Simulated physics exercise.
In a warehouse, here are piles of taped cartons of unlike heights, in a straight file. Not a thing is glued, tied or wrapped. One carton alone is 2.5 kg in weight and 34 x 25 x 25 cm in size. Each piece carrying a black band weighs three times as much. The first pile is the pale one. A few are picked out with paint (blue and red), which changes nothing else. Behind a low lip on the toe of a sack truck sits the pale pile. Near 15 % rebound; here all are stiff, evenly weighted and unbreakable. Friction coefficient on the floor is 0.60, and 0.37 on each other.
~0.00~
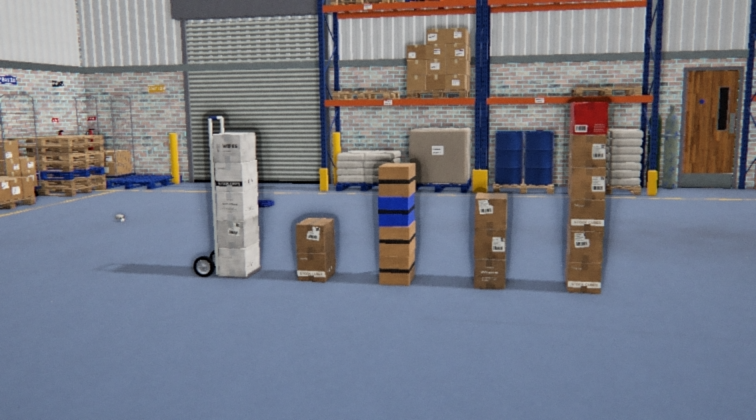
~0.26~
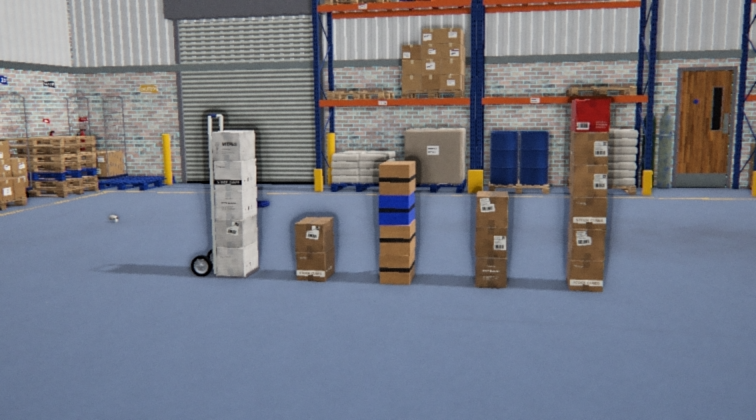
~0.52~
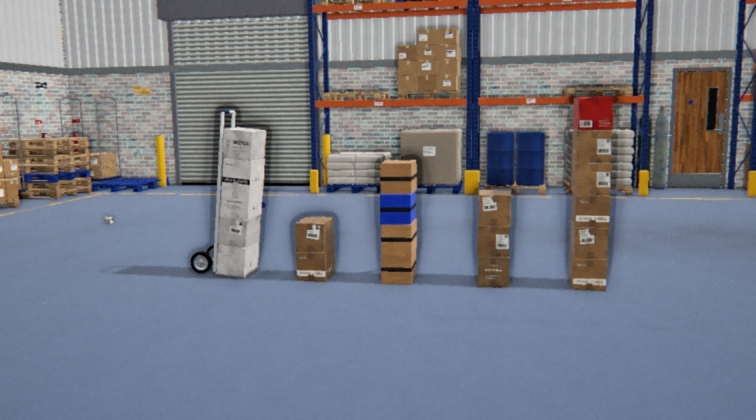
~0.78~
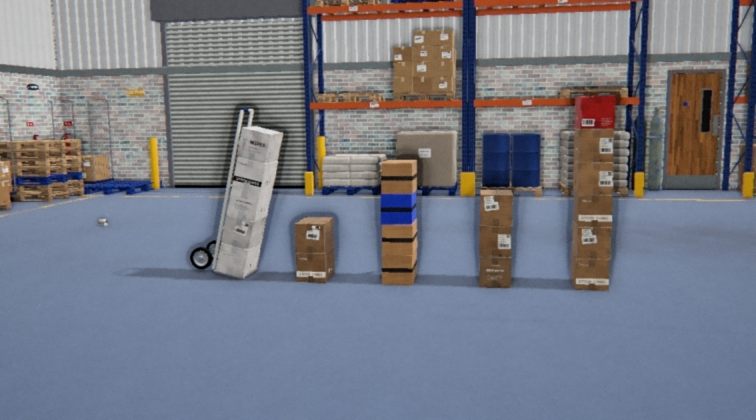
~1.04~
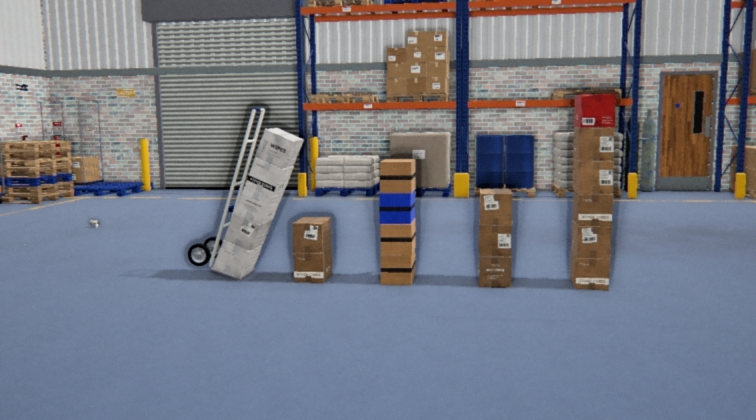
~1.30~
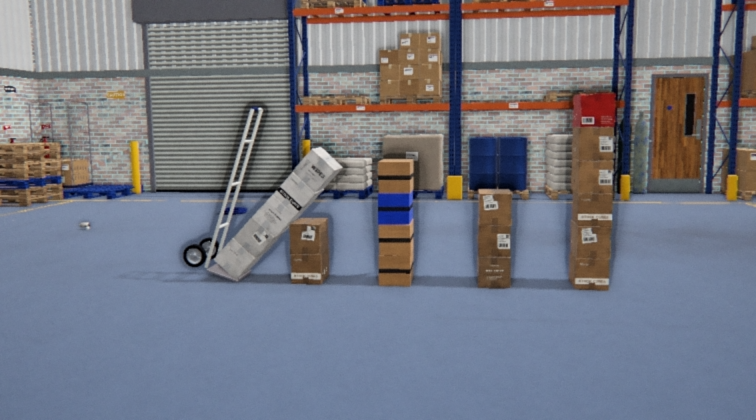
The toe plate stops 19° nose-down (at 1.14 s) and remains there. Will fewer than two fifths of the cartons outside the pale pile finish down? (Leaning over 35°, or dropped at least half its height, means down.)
Yes, under two fifths of them.
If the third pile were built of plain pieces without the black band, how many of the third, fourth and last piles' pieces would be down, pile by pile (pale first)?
Count down, pile by pile - third 0, fourth 0, last 0.
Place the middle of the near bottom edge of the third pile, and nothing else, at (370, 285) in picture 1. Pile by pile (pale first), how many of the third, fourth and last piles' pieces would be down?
Pile tally - third: 0, fourth: 0, last: 0.
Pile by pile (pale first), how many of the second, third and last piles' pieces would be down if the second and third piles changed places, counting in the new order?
Second 0, third 0, last 0.
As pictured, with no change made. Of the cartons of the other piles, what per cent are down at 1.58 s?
0 per cent by then.
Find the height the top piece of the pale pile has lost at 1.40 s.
Roughly 40 cm.
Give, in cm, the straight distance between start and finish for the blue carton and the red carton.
Net displacement (cm, approx.): Blue = 0; red = 0.
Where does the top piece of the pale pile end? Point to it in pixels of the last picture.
The top pale piece ends up roughly at (353, 263).
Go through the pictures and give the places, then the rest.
In the first frame (pixels give the middle of a visible side; the camera moves round a little), truck frame (211, 150) 0° forward; red carton (591, 119); blue carton (393, 212); none of the others has stirred.
Truck frame (211, 148) 1° forward; red carton (593, 116), in the second frame.
Truck frame (221, 145) 6° forward, top of the pale pile leaning 6°; red carton (596, 114); none of the others has stirred, in the third frame.
Truck frame (236, 143) 13° forward, top of the pale pile leaning 13°; red carton (598, 112); none of the others has stirred, in the fourth frame.
Truck frame (245, 142) 18° forward, top of the pale pile leaning 23°; red carton (598, 111); none of the others has stirred, in the fifth frame.
Truck frame (243, 142) 19° forward, top of the pale pile leaning 43°; red carton (598, 110); blue carton (394, 209); none of the others has stirred, in the sixth frame.
After 1.40 s, 5 of the pale pile down; none of the 15 other cartons down, 1 disturbed.
After 1.58 s, 5 of the pale pile down; none of the 15 other cartons down, 2 disturbed.
In the end (2.5 s), 5 of the pale pile down; none of the 15 other cartons down, 2 disturbed; blue carton unmoved; red carton unmoved. That is 0 per cent. From the last view, middles, blue carton near (397, 207), red carton near (593, 111).
